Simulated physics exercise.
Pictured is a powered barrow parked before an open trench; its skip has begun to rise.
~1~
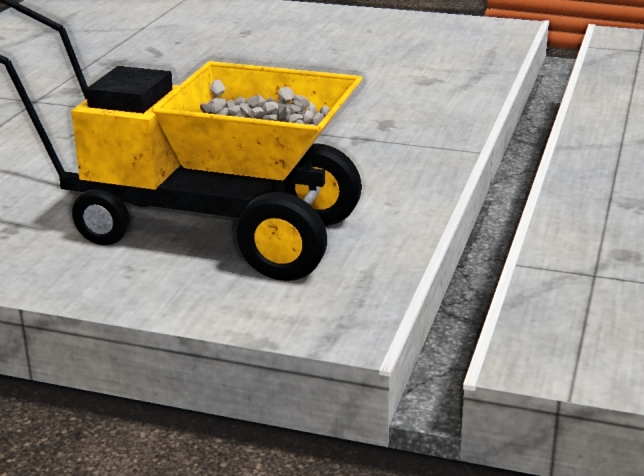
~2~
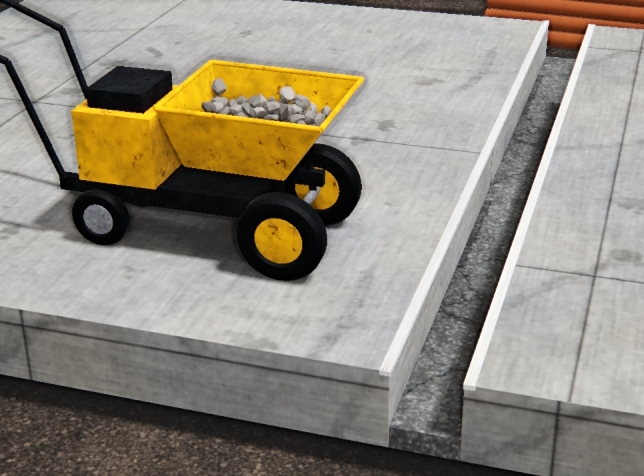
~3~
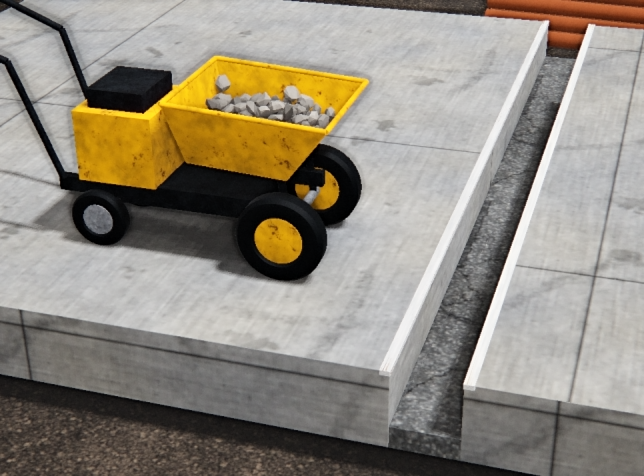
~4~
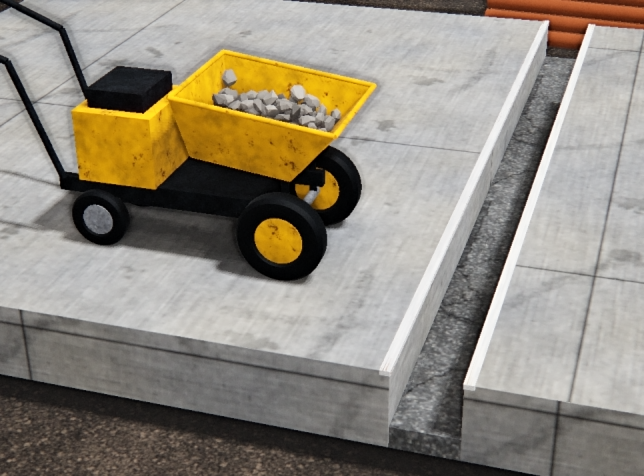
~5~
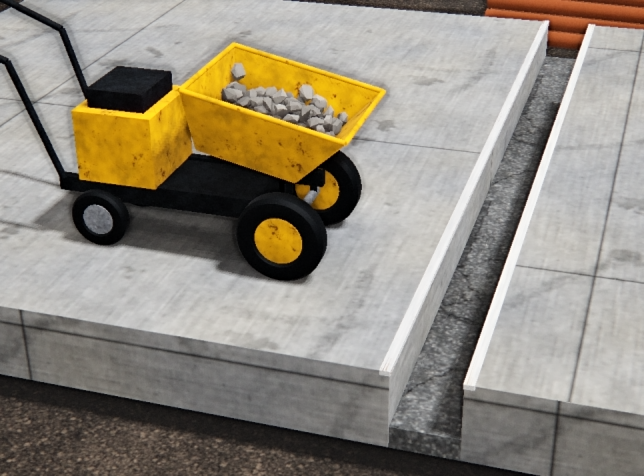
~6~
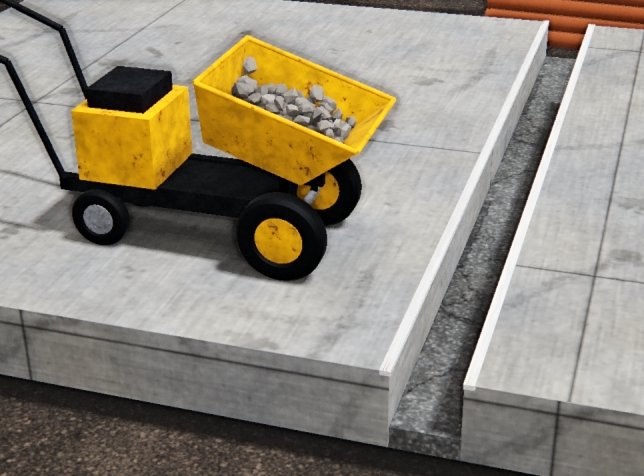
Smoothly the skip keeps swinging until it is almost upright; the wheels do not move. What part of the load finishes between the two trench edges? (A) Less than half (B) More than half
Option B: More than half.
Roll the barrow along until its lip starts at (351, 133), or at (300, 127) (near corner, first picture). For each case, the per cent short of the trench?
You'd get around 0 in a hundred, then 20 in a hundred.
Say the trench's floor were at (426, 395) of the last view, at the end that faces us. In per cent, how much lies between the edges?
It works out to some 80 percent.
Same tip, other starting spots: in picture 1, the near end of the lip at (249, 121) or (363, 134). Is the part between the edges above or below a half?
One after the other: The lesser share and the greater share.
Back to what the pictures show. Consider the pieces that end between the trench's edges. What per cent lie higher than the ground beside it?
About 0 in a hundred.
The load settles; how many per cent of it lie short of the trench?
0 %.
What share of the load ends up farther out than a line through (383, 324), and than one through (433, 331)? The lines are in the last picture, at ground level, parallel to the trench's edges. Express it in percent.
Result, first then second: 100 %, 70 %.
Shortly afterwards, skip tipped steeply; the whole lot in the skip.
Next, skip tipped right over; all but a few in the skip; only a few short of the trench; a little in or heaped over the trench; only a few falling.
Some moments later, skip tipped right over; near a quarter in the skip; only a few short of the trench; the bulk in or heaped over the trench.
In the end, skip tipped right over; the whole lot in or heaped over the trench; none at all beyond it.
